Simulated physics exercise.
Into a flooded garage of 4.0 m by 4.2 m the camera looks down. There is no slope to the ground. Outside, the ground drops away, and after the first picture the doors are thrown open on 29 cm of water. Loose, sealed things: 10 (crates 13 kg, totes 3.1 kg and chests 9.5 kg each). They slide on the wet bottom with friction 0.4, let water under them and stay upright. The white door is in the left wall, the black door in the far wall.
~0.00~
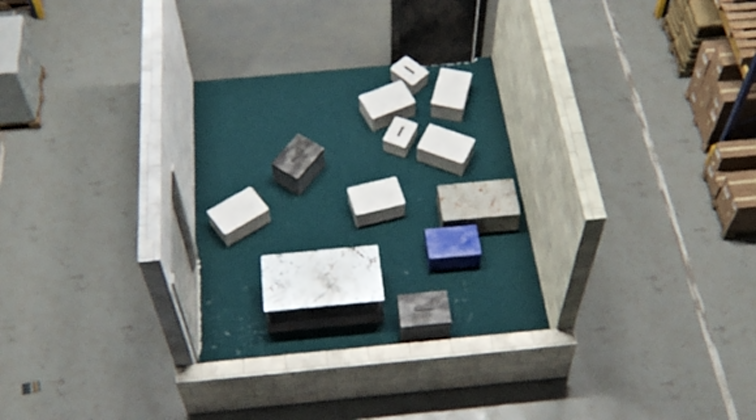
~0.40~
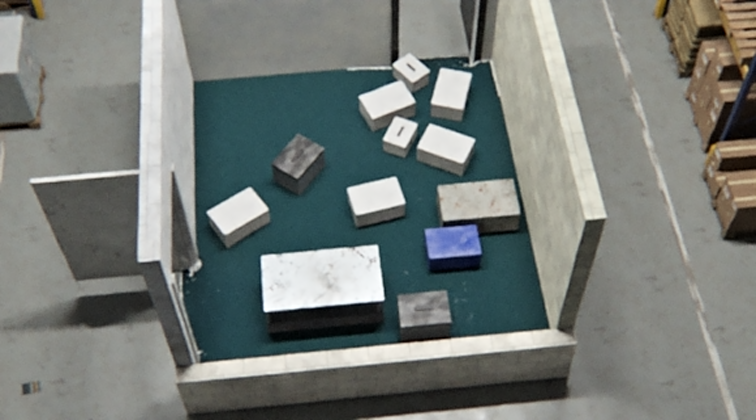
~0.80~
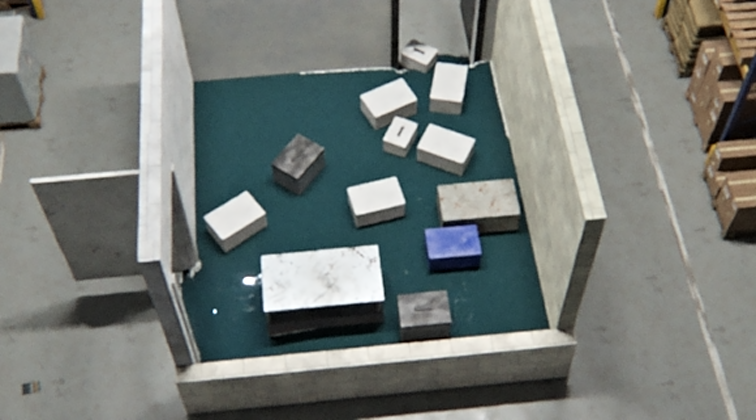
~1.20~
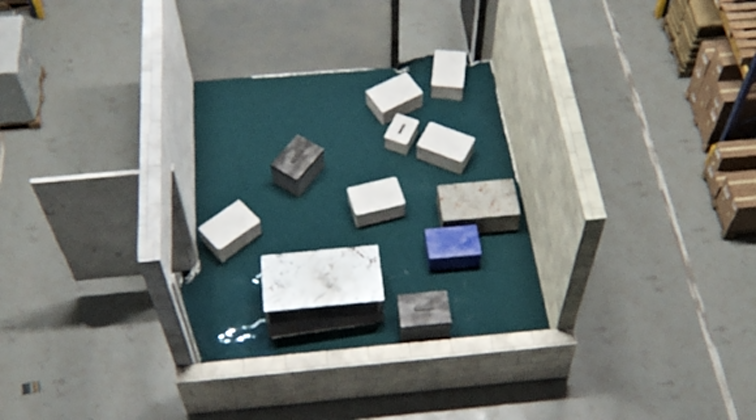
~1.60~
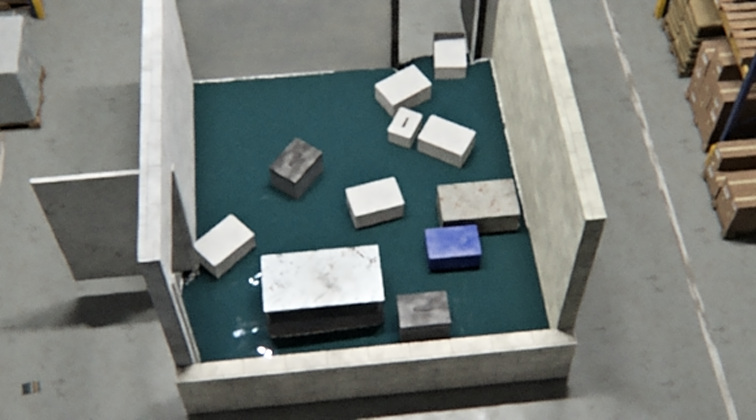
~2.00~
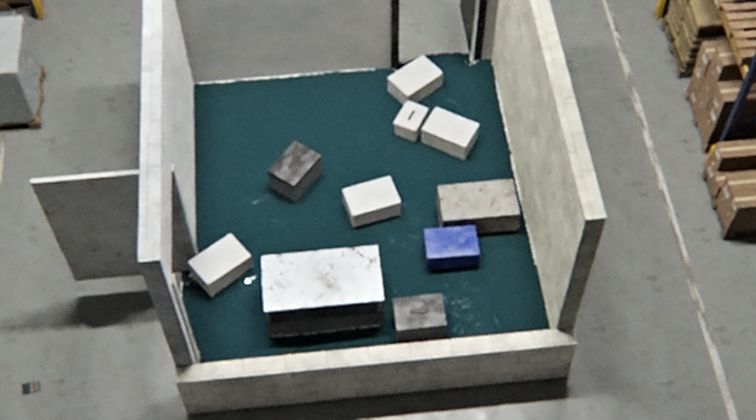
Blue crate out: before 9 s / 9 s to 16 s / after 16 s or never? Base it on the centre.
After 16 s or never.
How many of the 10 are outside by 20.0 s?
Count at that moment: 8.
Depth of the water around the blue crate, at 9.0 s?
Roughly 14 cm deep.
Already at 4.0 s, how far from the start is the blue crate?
Shift: About 50 cm.
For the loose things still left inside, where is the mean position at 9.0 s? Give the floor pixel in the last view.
Roughly at (337, 251).
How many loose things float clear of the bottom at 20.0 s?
The number is 2.
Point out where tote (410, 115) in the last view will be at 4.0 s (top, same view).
Around (430, 81).
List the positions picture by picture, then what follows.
The first picture shows the blue crate at (453, 242) floats; about 4330 L in view; 0 of 10 have shifted.
The second picture shows the blue crate at (453, 242), afloat; 29 cm deep round most things; 1 of 10 have shifted.
The third picture shows the blue crate at (453, 242), afloat; 29 cm deep round most things; 4 of 10 have shifted.
The fourth picture shows the blue crate at (453, 242), afloat; about 3960 L in view; 5 of 10 have shifted.
The fifth picture shows the blue crate at (453, 242), afloat; about 3820 L in view; 6 of 10 have shifted.
The sixth picture shows the blue crate at (451, 242) floats; about 3690 L in view; 9 of 10 have shifted.
After 4.0 s the blue crate is near (413, 230), 0.5 m from its start, afloat; 4 of 10 are out; 6 afloat.
After 9.0 s the blue crate is near (409, 212), 0.7 m from its start, afloat; 6 of 10 are out; 4 afloat.
After 16.0 s the blue crate is near (384, 187), 1.2 m from its start, afloat; 8 of 10 are out; 2 afloat.
After 20.0 s the blue crate is near (377, 183), 1.3 m from its start, afloat; 8 of 10 are out; 2 afloat.
